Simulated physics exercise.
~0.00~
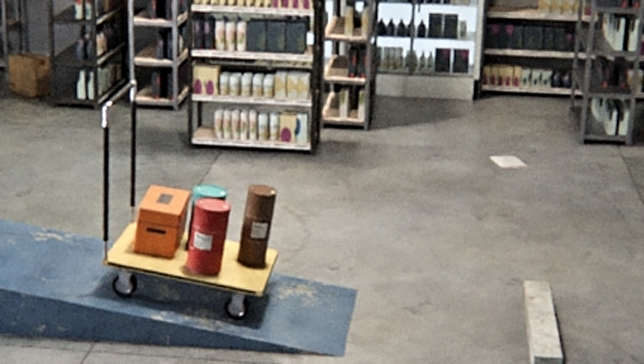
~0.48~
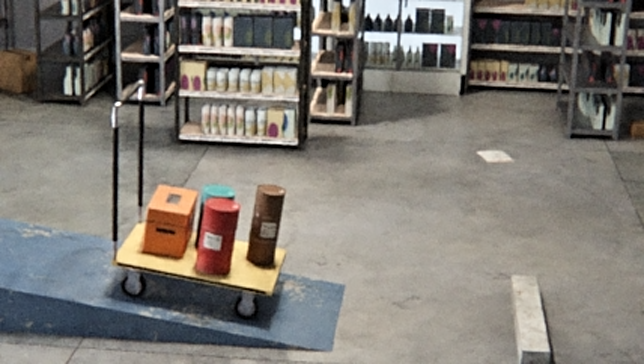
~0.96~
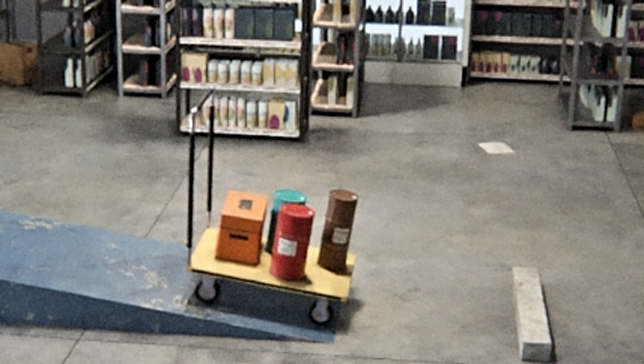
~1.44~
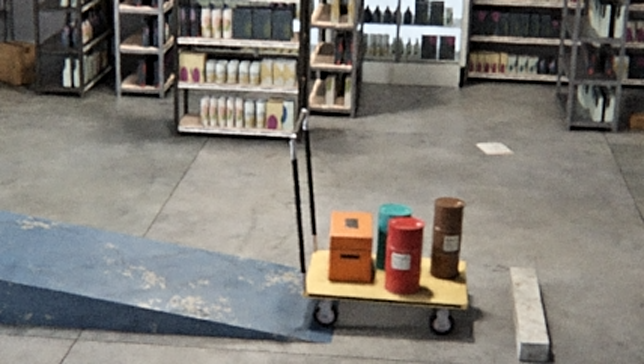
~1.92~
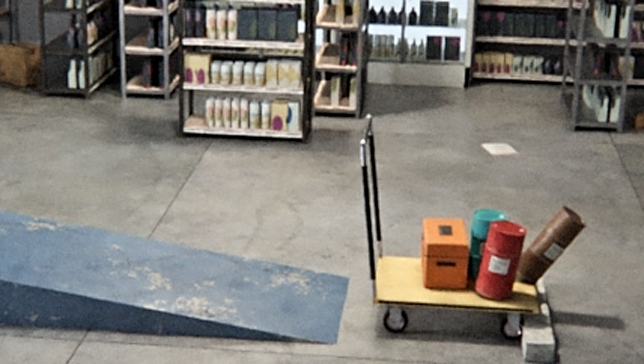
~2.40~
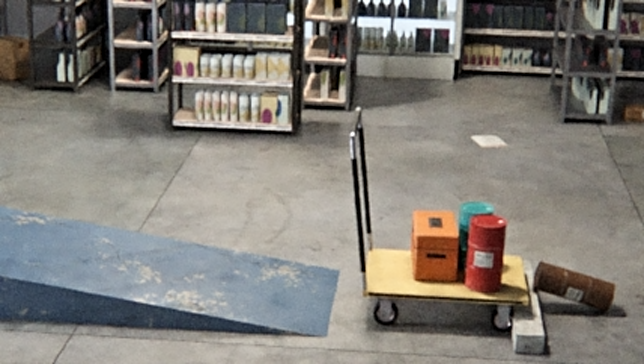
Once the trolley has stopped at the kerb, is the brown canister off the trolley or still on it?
The brown canister is off the trolley. It tips over the front edge when the trolley meets the kerb and ends on its side beyond the deck.
